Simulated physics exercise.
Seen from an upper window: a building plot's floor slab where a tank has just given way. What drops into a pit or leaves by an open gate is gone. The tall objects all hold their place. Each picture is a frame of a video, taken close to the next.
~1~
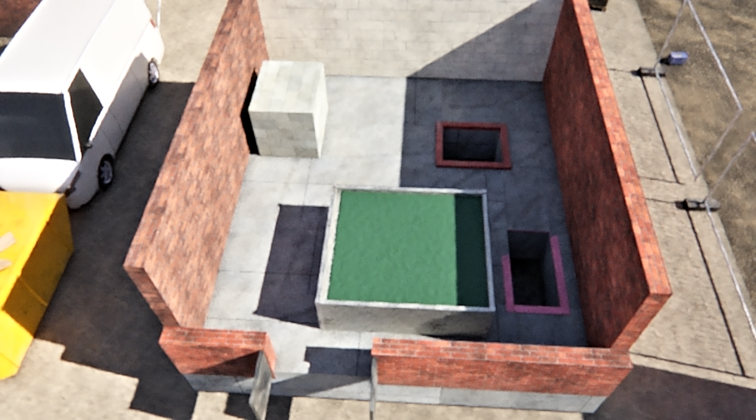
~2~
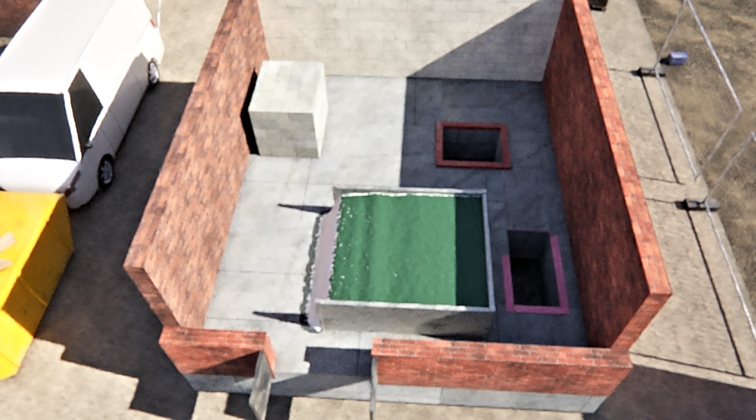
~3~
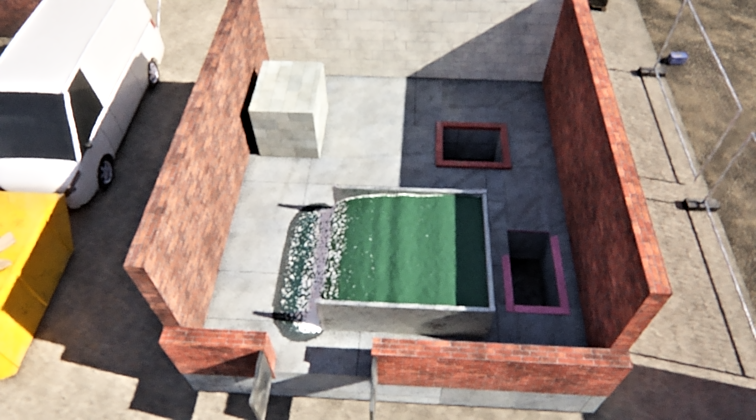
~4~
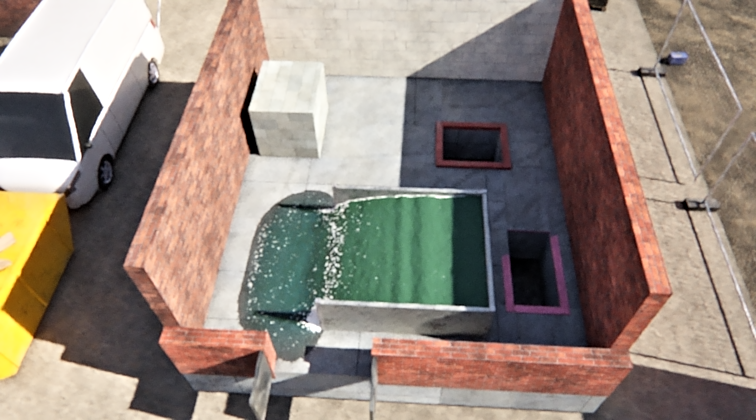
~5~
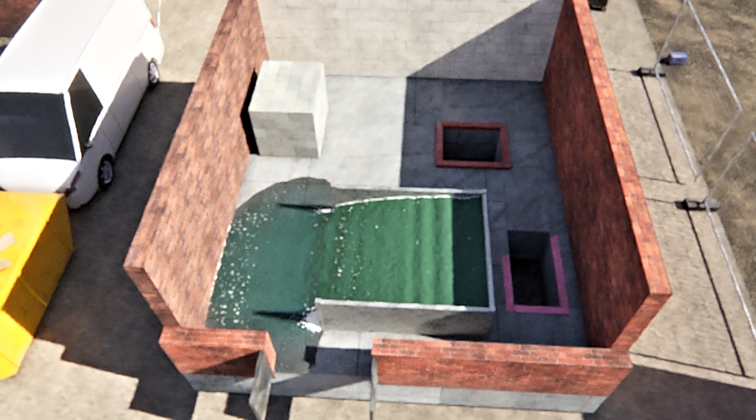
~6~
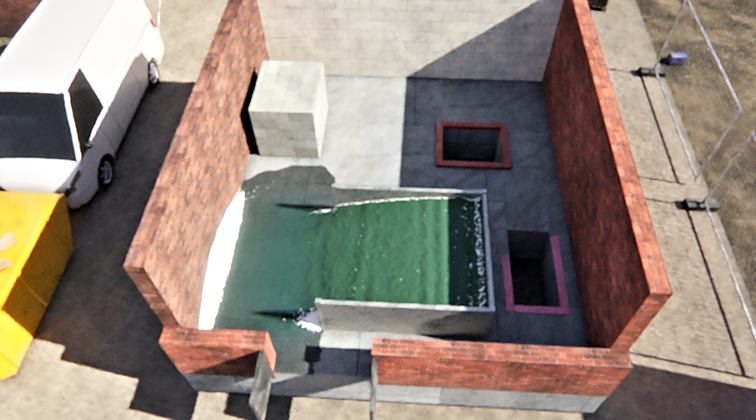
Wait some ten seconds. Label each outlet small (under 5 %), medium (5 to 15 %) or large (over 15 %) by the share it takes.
Labels: Gate: Large, red pit: Medium, pink pit: Medium.
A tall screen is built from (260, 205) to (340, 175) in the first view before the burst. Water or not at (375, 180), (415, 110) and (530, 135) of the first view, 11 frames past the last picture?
In that order, I'd expect them to be reached by the flood, kept clear of the flood and kept clear of the flood.
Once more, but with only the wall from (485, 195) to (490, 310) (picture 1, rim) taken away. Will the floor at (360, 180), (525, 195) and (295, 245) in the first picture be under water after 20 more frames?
First point spared, second point swamped, third point spared.
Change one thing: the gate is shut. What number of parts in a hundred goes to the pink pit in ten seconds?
I'd put the pink pit at 20 per cent after ten seconds.
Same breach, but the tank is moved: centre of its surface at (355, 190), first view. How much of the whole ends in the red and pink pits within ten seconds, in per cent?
I'd say red gets 6 % and pink gets 20 %.
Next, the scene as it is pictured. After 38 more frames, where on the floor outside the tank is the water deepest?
I would choose the pixel (535, 95).
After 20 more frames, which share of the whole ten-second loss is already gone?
By then, close to 20 % of it.
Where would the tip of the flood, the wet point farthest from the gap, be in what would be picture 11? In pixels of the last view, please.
Approximate pixel: (259, 123).
A moment on, water covers 25 % of the floor; the gate 0 %, the red pit 0 %, the pink pit 0 %.
Next, water covers 35 % of the floor; the gate 1 %, the red pit 0 %, the pink pit 0 %.
Then, water covers 70 % of the floor; the gate 7 %, the red pit 0 %, the pink pit 0 %.
Later, water covers 95 % of the floor; the gate 14 %, the red pit 4 %, the pink pit 4 %.
In the end, water covers 90 % of the floor; the gate 20 %, the red pit 8 %, the pink pit 11 %.
